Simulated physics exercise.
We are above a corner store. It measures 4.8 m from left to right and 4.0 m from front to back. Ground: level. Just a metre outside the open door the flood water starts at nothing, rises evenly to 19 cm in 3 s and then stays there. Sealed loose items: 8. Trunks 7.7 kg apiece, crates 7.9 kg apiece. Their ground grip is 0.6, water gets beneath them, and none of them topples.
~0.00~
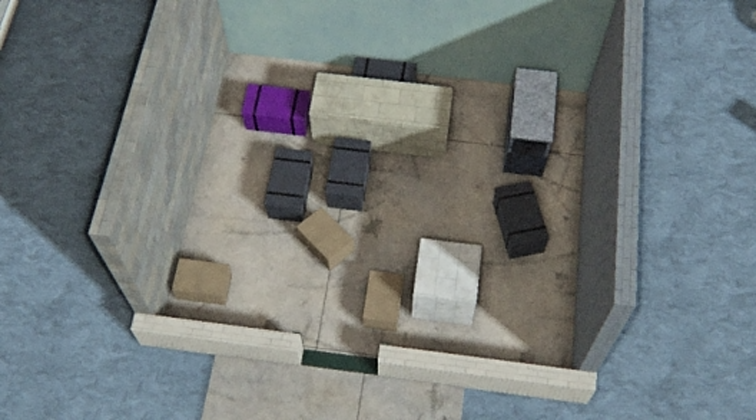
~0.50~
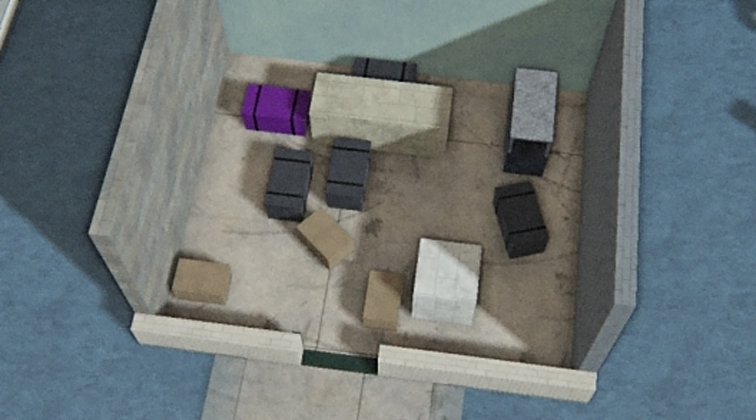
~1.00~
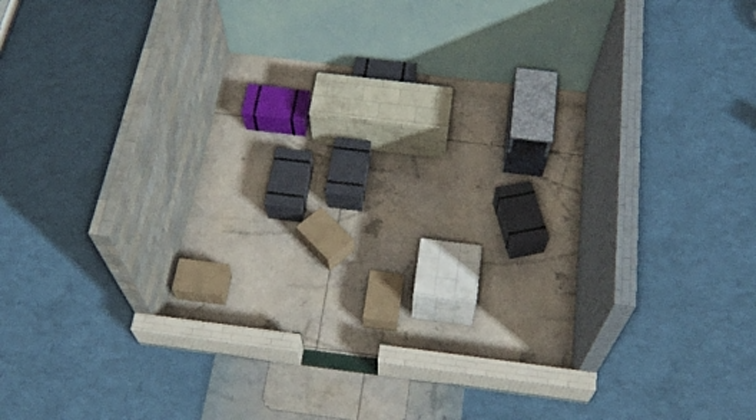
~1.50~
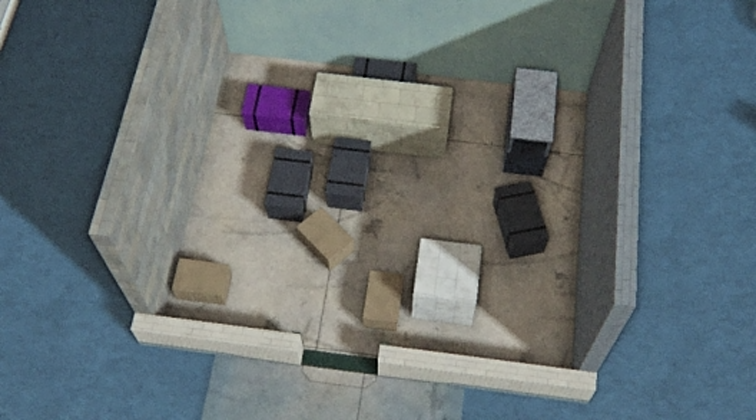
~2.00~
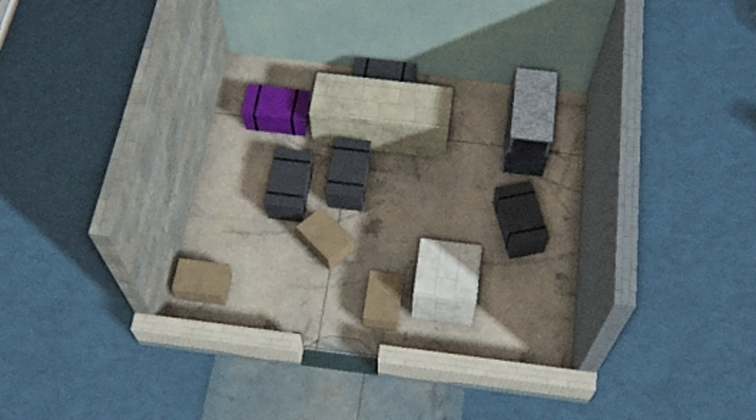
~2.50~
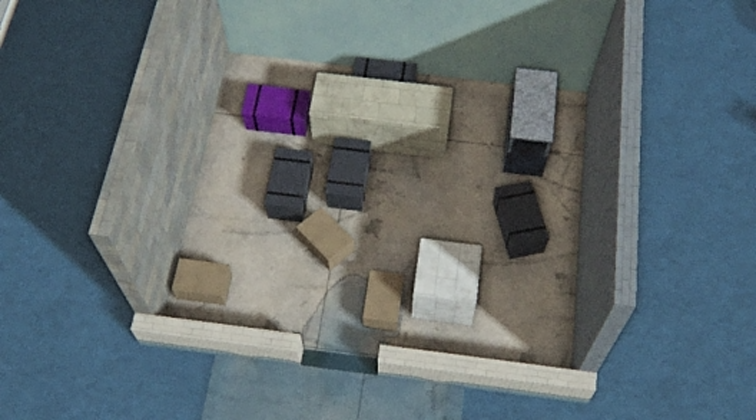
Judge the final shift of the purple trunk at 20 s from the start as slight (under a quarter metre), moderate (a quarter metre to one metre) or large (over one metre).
It will likely make a small trip.
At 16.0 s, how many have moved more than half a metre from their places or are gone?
The answer is 8.
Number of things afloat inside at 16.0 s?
Count: 8.
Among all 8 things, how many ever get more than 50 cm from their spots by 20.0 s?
My count gives 8.
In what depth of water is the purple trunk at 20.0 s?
Depth approx. 11 cm.
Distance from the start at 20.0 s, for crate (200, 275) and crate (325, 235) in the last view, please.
In turn: 120 cm, 140 cm.
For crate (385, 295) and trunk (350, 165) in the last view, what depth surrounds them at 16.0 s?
Depths: Near 7 cm, then near 10 cm.
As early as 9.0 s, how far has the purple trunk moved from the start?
Roughly 40 centimetres by that point.
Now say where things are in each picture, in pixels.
In the first picture, the purple trunk at (276, 102) rests on the ground; 0.0 m2 under water; 0 of 8 have shifted.
In the second picture, the purple trunk at (276, 102) rests on the ground; 0.0 m2 under water; 0 of 8 have shifted.
In the third picture, the purple trunk at (276, 102), on the bottom; water covers 0.0 m2; 0 of 8 have shifted.
In the fourth picture, the purple trunk at (276, 102) rests on the ground; 0.0 m2 under water; 0 of 8 have shifted.
In the fifth picture, the purple trunk at (276, 102) rests on the ground; 0.1 m2 under water; 0 of 8 have shifted.
In the sixth picture, the purple trunk at (276, 102), on the bottom; water covers 0.6 m2; 0 of 8 have shifted.
After 4.0 s the purple trunk is near (276, 102), 0.0 m from its start, aground; 1 afloat.
After 9.0 s the purple trunk is near (289, 73), 0.4 m from its start, afloat; 7 afloat.
After 16.0 s the purple trunk is near (297, 66), 0.6 m from its start, afloat; 8 afloat.
After 20.0 s the purple trunk is near (297, 65), 0.6 m from its start, afloat; 8 afloat.
